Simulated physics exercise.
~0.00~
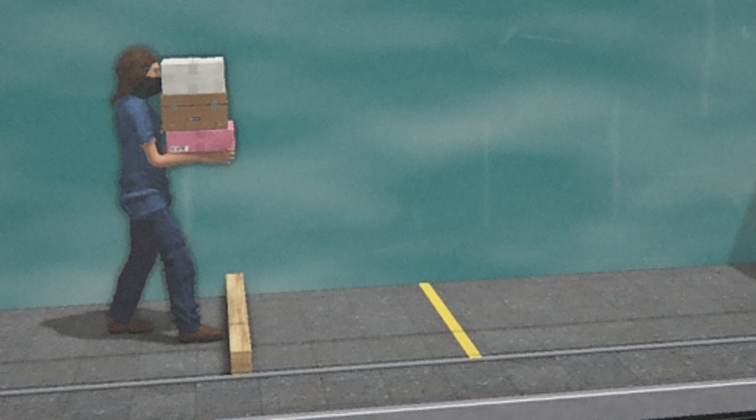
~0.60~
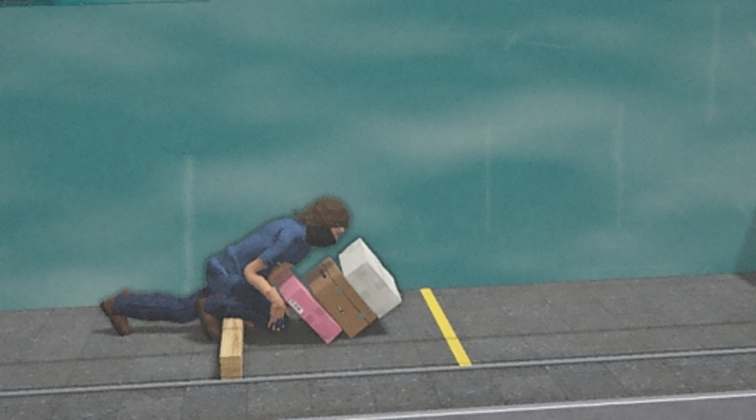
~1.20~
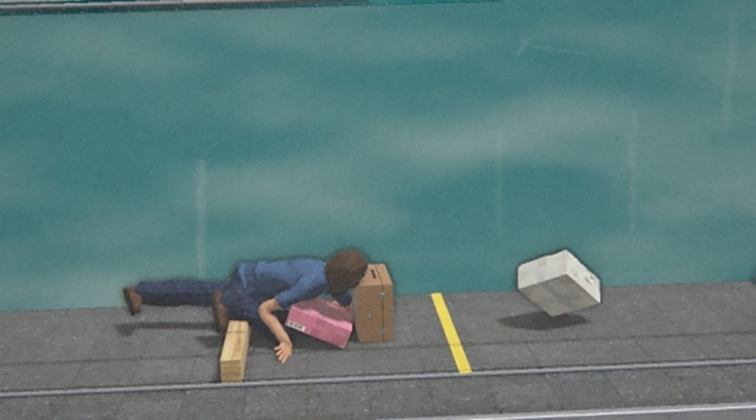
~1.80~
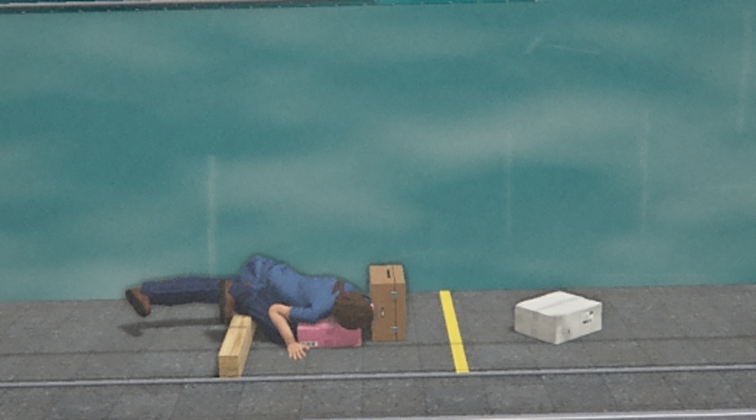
A long-haired person in blue, carrying three stacked boxes, pitched forward over a low wooden rail and fell flat; the white box tumbled right past the yellow line, while the pink and brown ones stopped short of it, beside the person's lowered head.
